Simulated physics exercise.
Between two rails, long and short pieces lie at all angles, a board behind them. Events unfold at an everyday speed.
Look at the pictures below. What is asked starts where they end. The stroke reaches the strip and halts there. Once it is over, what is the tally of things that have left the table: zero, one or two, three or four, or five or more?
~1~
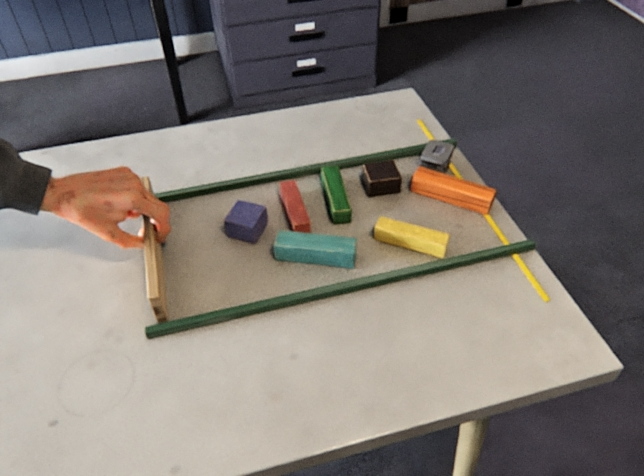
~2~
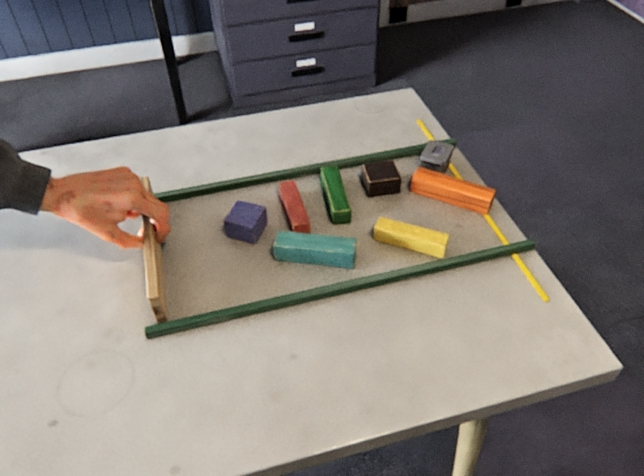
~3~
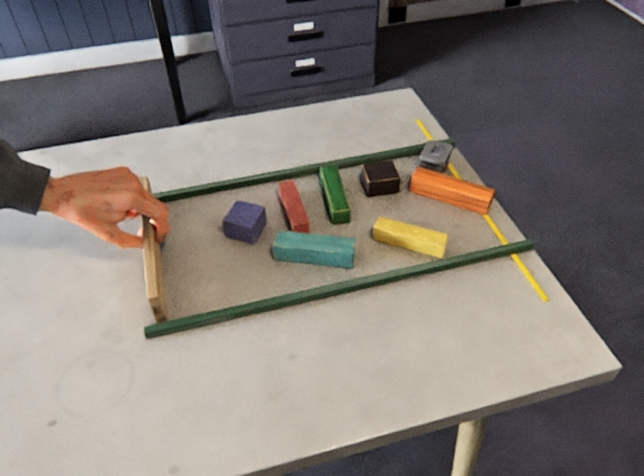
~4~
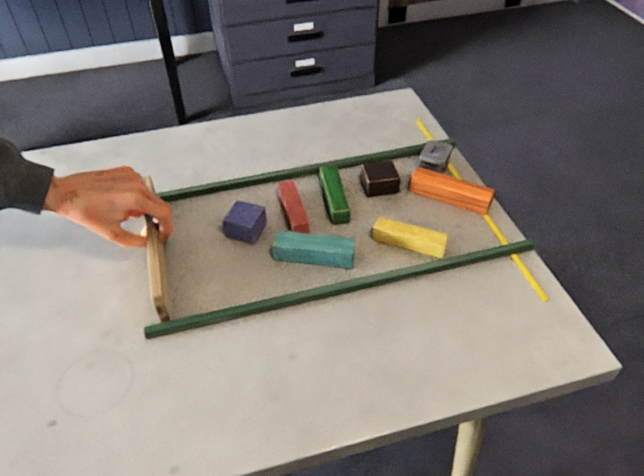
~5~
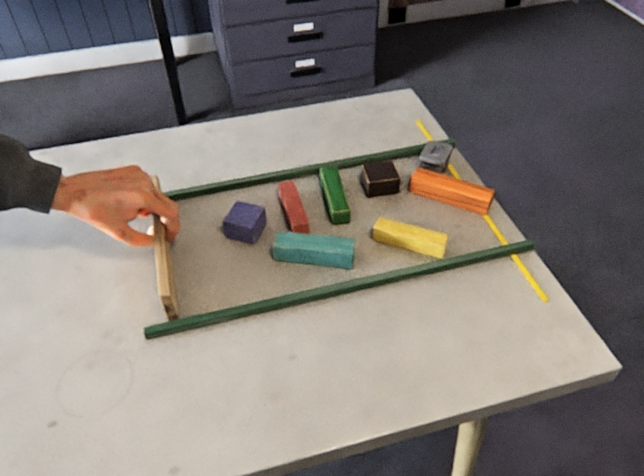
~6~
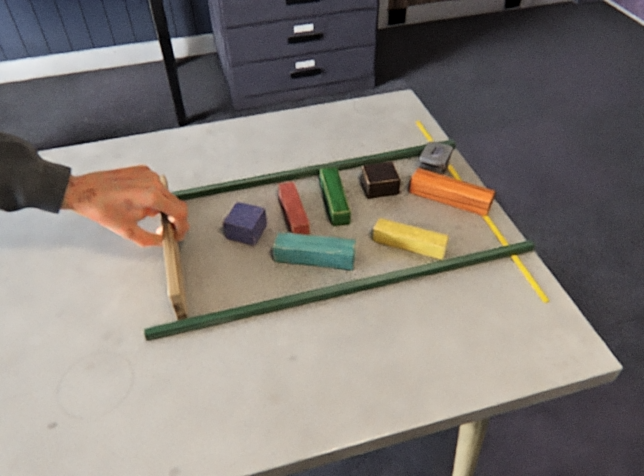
Falls: More than four.
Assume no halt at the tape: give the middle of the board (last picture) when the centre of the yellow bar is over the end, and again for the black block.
Middle approx. at (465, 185), then approx. at (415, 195).
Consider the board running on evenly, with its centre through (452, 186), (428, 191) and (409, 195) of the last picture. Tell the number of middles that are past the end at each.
It would be 4, 3 and 1.
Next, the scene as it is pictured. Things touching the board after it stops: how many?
1.
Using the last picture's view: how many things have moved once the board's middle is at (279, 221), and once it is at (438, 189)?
Answer - first 3, then 8.
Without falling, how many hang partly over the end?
1 in all.
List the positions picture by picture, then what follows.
Grey case (436, 159); orange stick (452, 191); black block (382, 178); board (153, 245); tape (472, 195), in the first picture.
Orange stick (452, 190); green stick (336, 194), in the second picture.
Black block (380, 179); blue block (245, 222), in the third picture.
Grey case (435, 159); turquoise bar (315, 250), in the fourth picture.
Orange stick (451, 191); board (163, 244), in the fifth picture.
Grey case (435, 160); orange stick (451, 192); black block (381, 180); board (171, 243); tape (471, 196), in the sixth picture.
Soon after, none off yet; grey case at rest near (435, 160); orange stick at rest near (451, 192); black block at rest near (381, 180).
After that, none off yet; grey case displaced about its own width near (469, 151); orange stick displaced a little near (476, 191); black block displaced well along near (440, 160).
In the end, the number that fall off is five or more; gone, red bar, turquoise bar, green stick, yellow bar, black block, orange stick and grey case.
